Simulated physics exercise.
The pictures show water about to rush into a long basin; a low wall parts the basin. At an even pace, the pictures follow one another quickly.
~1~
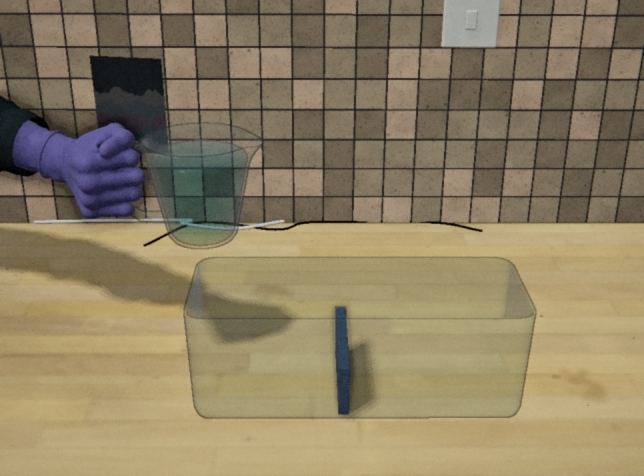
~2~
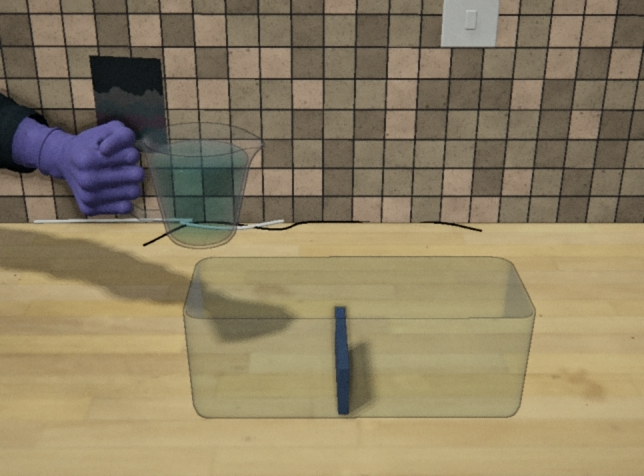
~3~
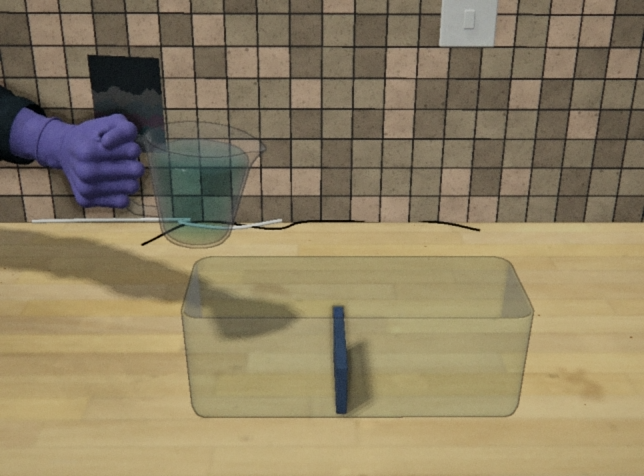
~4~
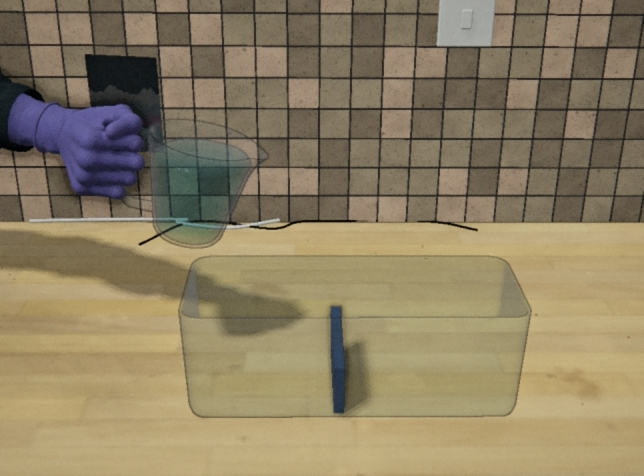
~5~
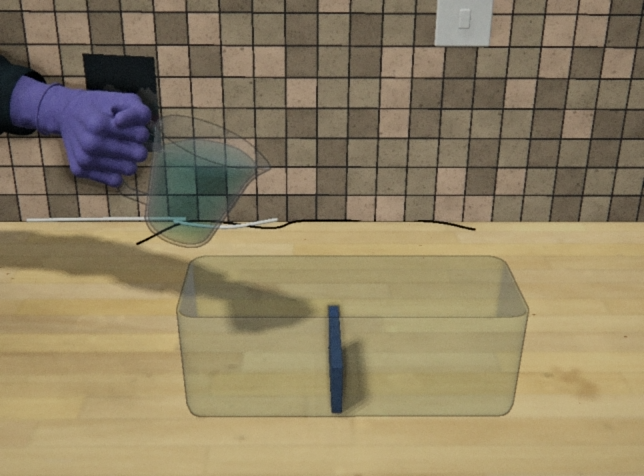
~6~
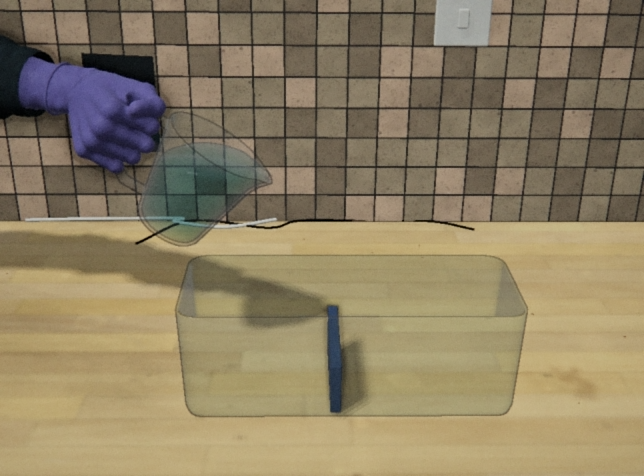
On a wooden counter, a purple-gloved hand tilts a cup of teal water rightward near a clear basin.
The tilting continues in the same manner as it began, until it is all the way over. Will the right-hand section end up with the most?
No, the left-hand one will.
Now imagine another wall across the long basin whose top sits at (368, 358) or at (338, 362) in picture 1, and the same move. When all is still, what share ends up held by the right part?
In order, some 10 and 35 in a hundred.
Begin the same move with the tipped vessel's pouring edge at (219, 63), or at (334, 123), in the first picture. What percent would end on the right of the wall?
Roughly 5 per cent, then roughly 95 per cent.
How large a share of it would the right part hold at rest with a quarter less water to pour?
0 %.
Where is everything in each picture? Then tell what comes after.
It leans 0°; its right rim is at (264, 141); the water meets the walls at (151, 154) and (250, 153); the long basin's rim runs from (191, 288) to (523, 287); the wall's top is at (342, 337), in the first picture.
It leans 2°; its right rim is at (264, 143); the water meets the walls at (151, 152) and (250, 153), in the second picture.
It leans 6°; its right rim is at (266, 147); the water meets the walls at (152, 149) and (250, 155), in the third picture.
It leans 13°; its right rim is at (269, 155); the water meets the walls at (155, 147) and (253, 159), in the fourth picture.
It leans 22°; its right rim is at (271, 167); the water meets the walls at (157, 149) and (258, 163), in the fifth picture.
It leans 33°; its right rim is at (273, 181); the water meets the walls at (156, 165) and (269, 171), in the sixth picture.
A moment on, the tilt is 92° and 46 per cent is still to pour, 25 is left of the wall and 3 right of it.
Next, the tilt is 95° and 12 per cent is still to pour, 69 is left of the wall and 6 right of it.
Then the tilt is 95° and 2 per cent is still to pour, 87 is left of the wall and 7 right of it.
Later the tilt is 95° and 0 per cent is still to pour, 90 is left of the wall and 8 right of it.
At rest 91 per cent lies left of the wall, 8 right of it and 2 outside.
